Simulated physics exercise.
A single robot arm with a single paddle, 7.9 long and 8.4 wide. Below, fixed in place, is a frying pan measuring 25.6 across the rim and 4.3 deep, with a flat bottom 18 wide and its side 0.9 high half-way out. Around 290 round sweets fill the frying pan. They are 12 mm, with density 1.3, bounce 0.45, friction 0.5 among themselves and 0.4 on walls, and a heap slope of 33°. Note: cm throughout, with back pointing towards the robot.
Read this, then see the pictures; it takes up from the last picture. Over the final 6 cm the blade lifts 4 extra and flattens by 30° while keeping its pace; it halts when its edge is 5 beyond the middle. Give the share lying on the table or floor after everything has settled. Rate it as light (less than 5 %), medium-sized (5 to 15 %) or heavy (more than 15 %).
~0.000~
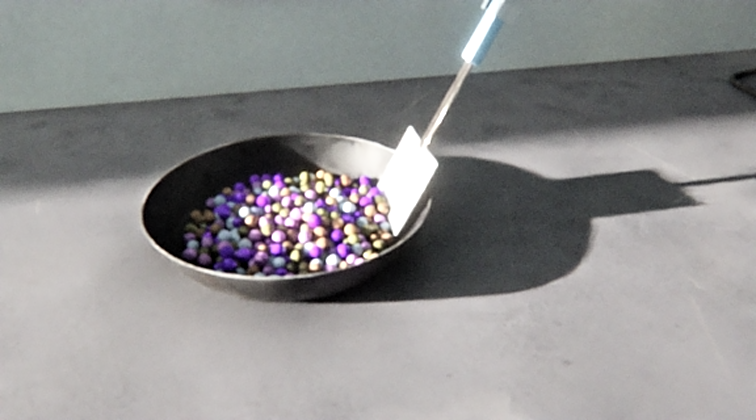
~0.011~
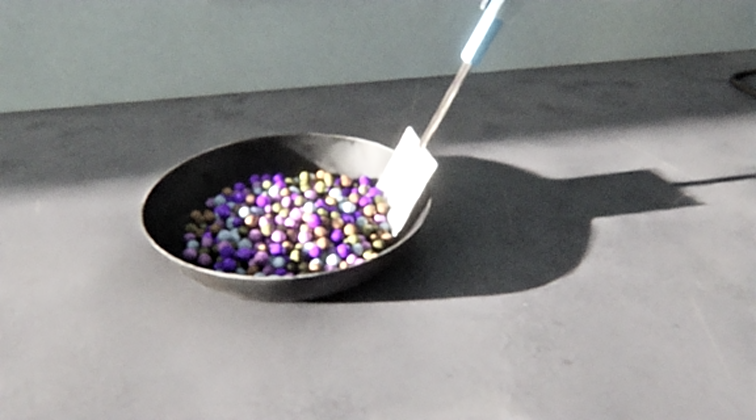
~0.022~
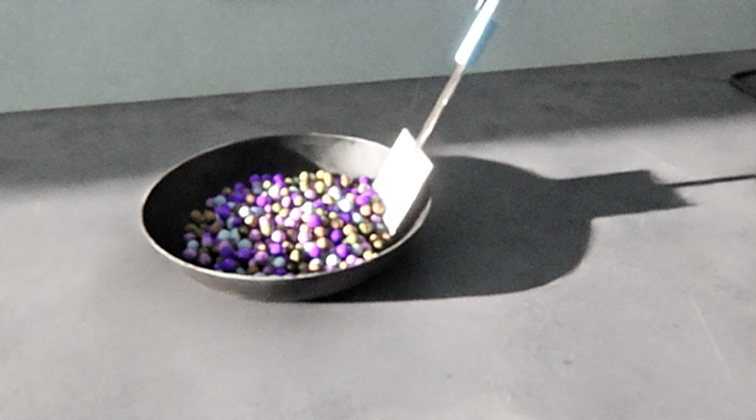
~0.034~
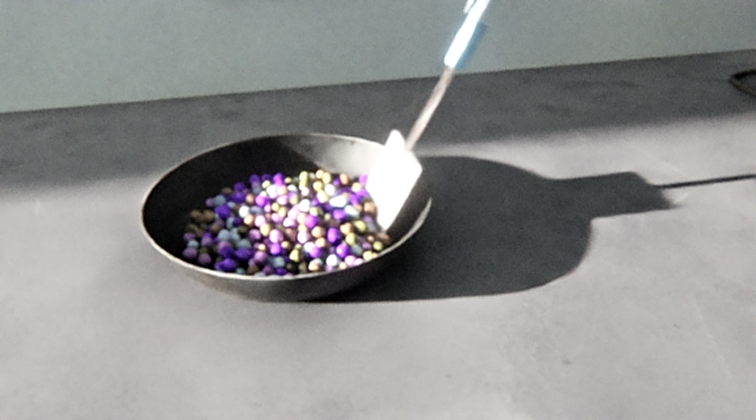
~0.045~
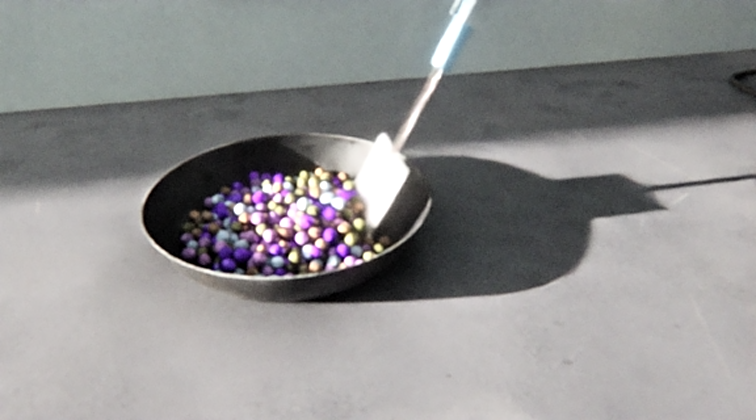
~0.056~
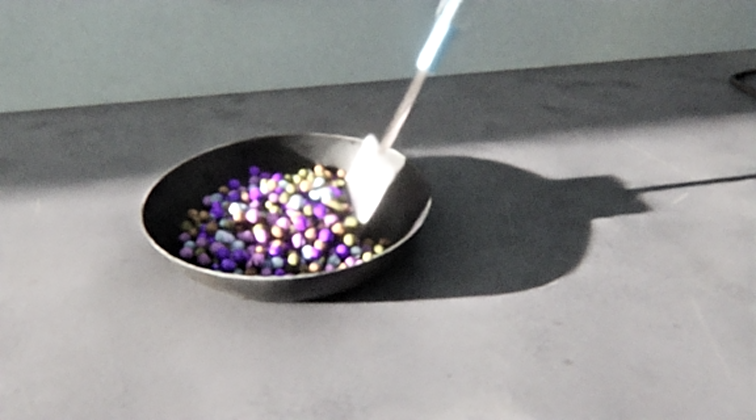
Rated medium-sized.
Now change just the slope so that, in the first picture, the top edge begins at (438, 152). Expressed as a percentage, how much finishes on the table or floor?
About 10%.
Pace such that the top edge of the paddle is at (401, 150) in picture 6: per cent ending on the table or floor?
Near 0 in a hundred.
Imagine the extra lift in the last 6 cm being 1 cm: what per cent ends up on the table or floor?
5 %.
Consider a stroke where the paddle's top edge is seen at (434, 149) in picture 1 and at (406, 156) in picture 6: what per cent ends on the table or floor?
About 0 per cent.
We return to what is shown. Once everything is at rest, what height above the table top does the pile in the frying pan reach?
Close to 4.0 centimetres high.
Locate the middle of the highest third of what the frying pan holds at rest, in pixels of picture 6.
Close to pixel (214, 222).
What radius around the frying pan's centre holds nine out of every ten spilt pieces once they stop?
Distance: Approx. 65 cm.
After 0.08 s, sloping 61°, highest piece 6 above the table; 287 in the frying pan.
After 0.11 s, sloping 51°, highest piece 7 above the table; 287 in the frying pan.
After 0.32 s, sloping 32°, highest piece 5 above the table; 262 in the frying pan, 24 on the table or floor, 1 on the blade or in flight.
After 1.37 s, sloping 32°, highest piece 4 above the table; 262 in the frying pan, 25 on the table or floor.
In the end, 262 in the frying pan, 25 on the table or floor. That is 9 % on the table or floor.
